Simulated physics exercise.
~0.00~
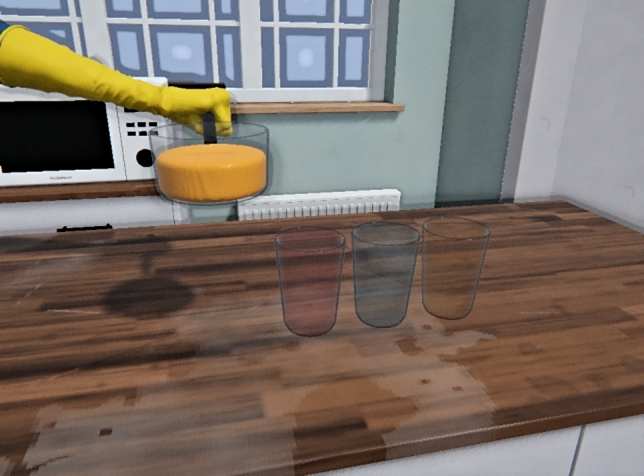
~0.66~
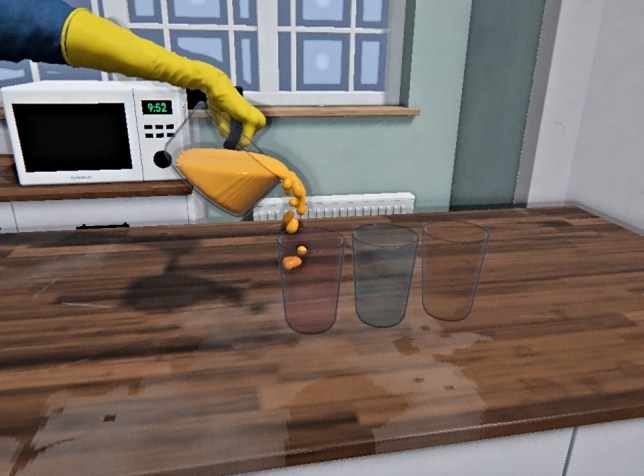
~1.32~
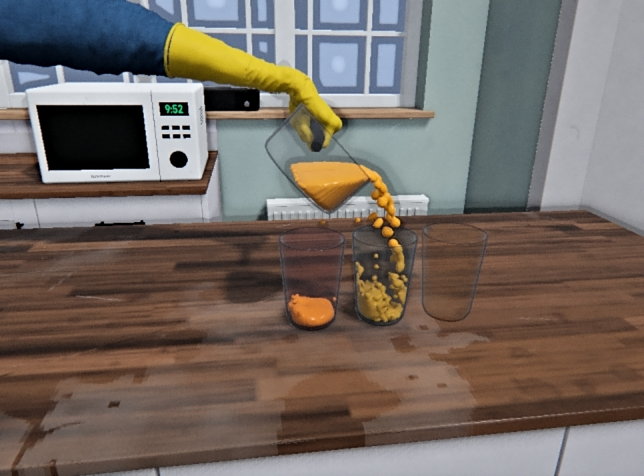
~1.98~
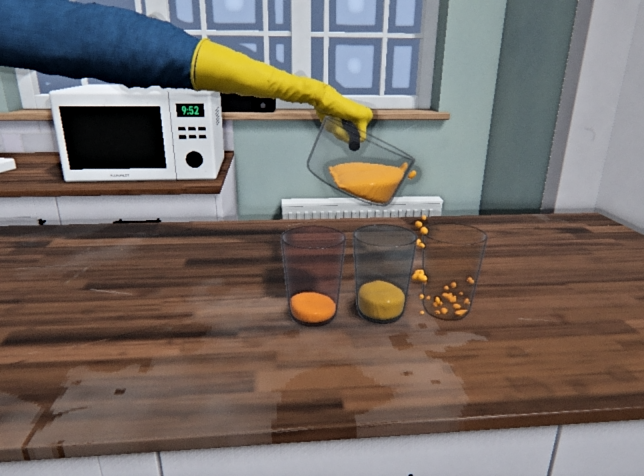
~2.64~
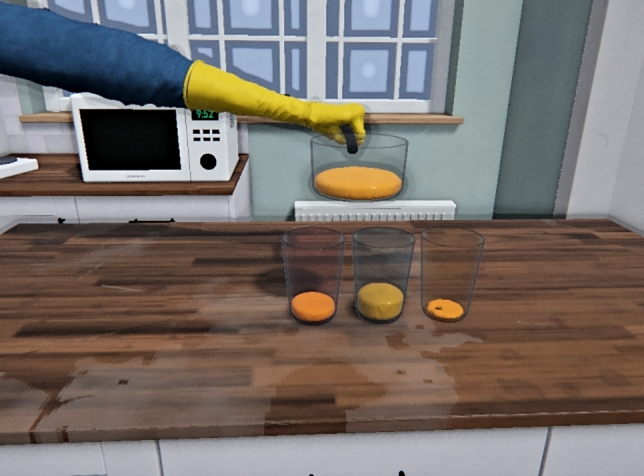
A gloved hand tilts a small pot rightwards, pouring orange juice into three tumblers, then levels it.
